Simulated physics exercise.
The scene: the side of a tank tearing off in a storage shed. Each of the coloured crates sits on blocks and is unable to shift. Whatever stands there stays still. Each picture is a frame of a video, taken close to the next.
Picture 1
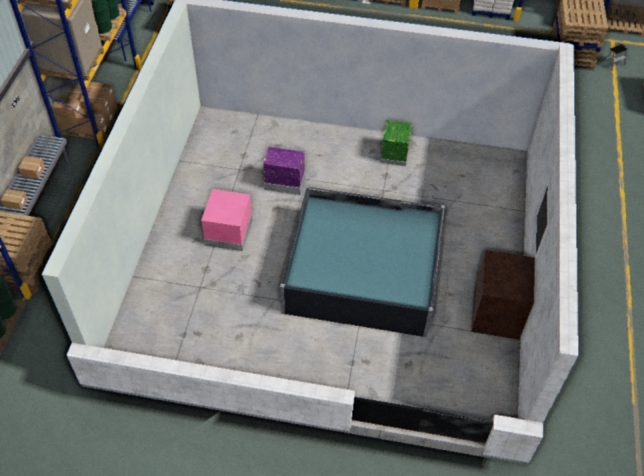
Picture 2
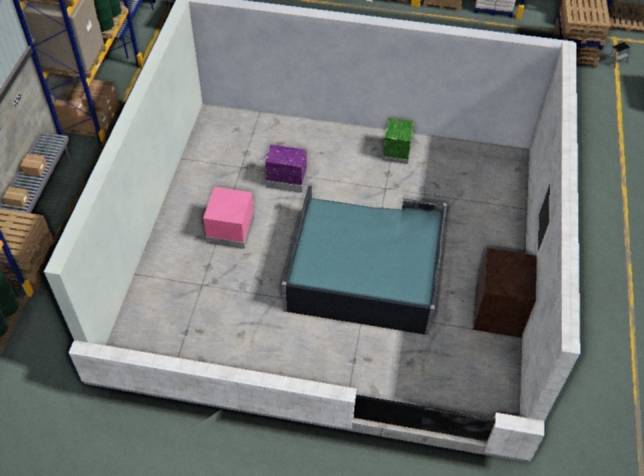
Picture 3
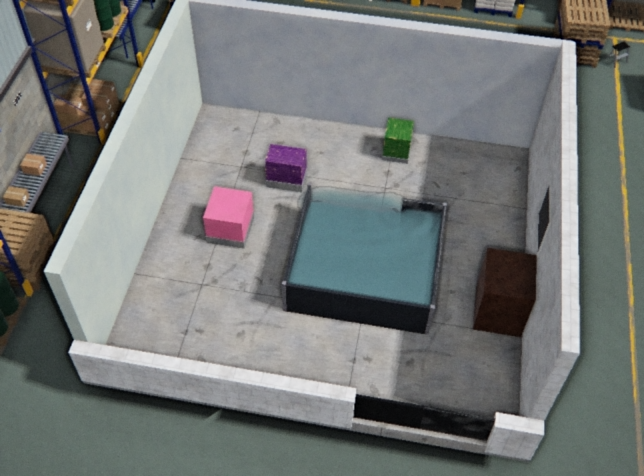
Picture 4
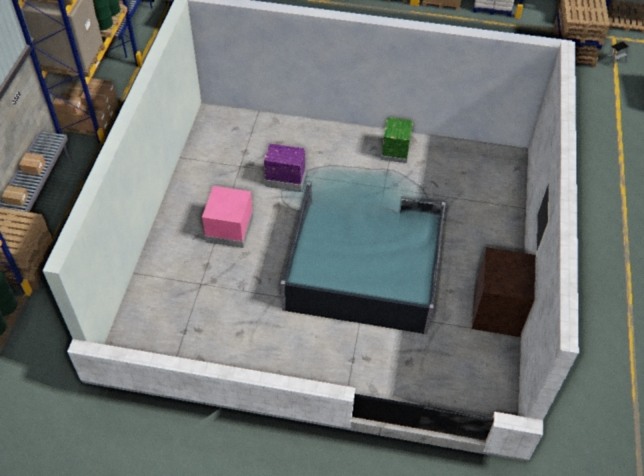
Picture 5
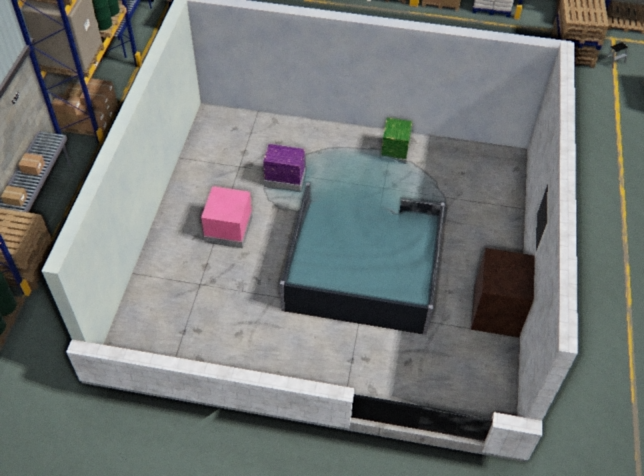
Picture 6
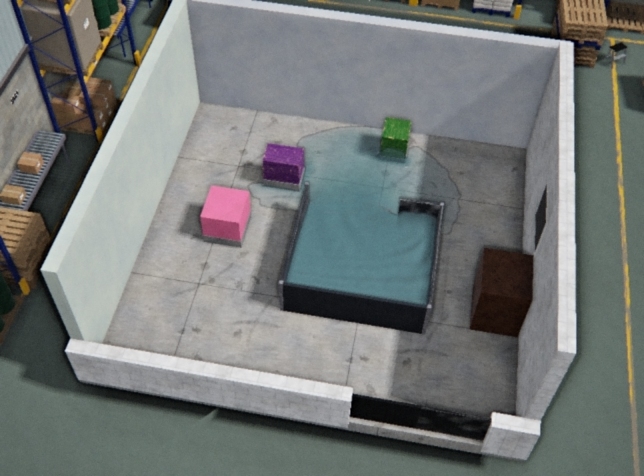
Water pours from the tank's far side and spreads across the floor around the crates.
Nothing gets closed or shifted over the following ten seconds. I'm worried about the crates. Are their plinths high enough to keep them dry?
One by one: The green crate will be reached, the pink crate will not be reached, the purple crate will be reached.
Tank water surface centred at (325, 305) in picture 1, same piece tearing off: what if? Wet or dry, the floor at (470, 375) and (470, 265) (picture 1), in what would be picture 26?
The first spot is not reached, while the second is not reached.
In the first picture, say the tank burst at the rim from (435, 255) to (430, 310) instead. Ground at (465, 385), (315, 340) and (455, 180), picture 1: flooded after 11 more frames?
Sodden, then spared, then sodden.
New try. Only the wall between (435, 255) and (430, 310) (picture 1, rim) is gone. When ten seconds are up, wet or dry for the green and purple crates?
Note - green is overtopped; purple is left dry.
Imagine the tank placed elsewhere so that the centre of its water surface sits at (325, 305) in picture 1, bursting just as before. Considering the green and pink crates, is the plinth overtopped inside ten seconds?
Result - green crate gets flooded, pink crate gets flooded.
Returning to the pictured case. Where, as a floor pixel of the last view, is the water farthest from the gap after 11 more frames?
Farthest reach: (199, 107).
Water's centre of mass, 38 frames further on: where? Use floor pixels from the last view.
I'd point to (333, 223).
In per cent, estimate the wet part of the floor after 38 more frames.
Around 85 percent, give or take.
A moment on, water covers 25 % of the floor; the green crate water round its plinth, the pink crate not reached, the purple crate water round its plinth.
Next, water covers 35 % of the floor; the green crate water round its plinth, the pink crate water round its plinth, the purple crate water round its plinth.
Then, water covers 50 % of the floor; the green crate water round its plinth, the pink crate water round its plinth, the purple crate water round its plinth.
Later, water covers 85 % of the floor; the green crate water round its plinth, the pink crate water round its plinth, the purple crate water round its plinth.
In the end, water covers 100 % of the floor; the green crate was topped, the pink crate stayed above the water, the purple crate was topped.
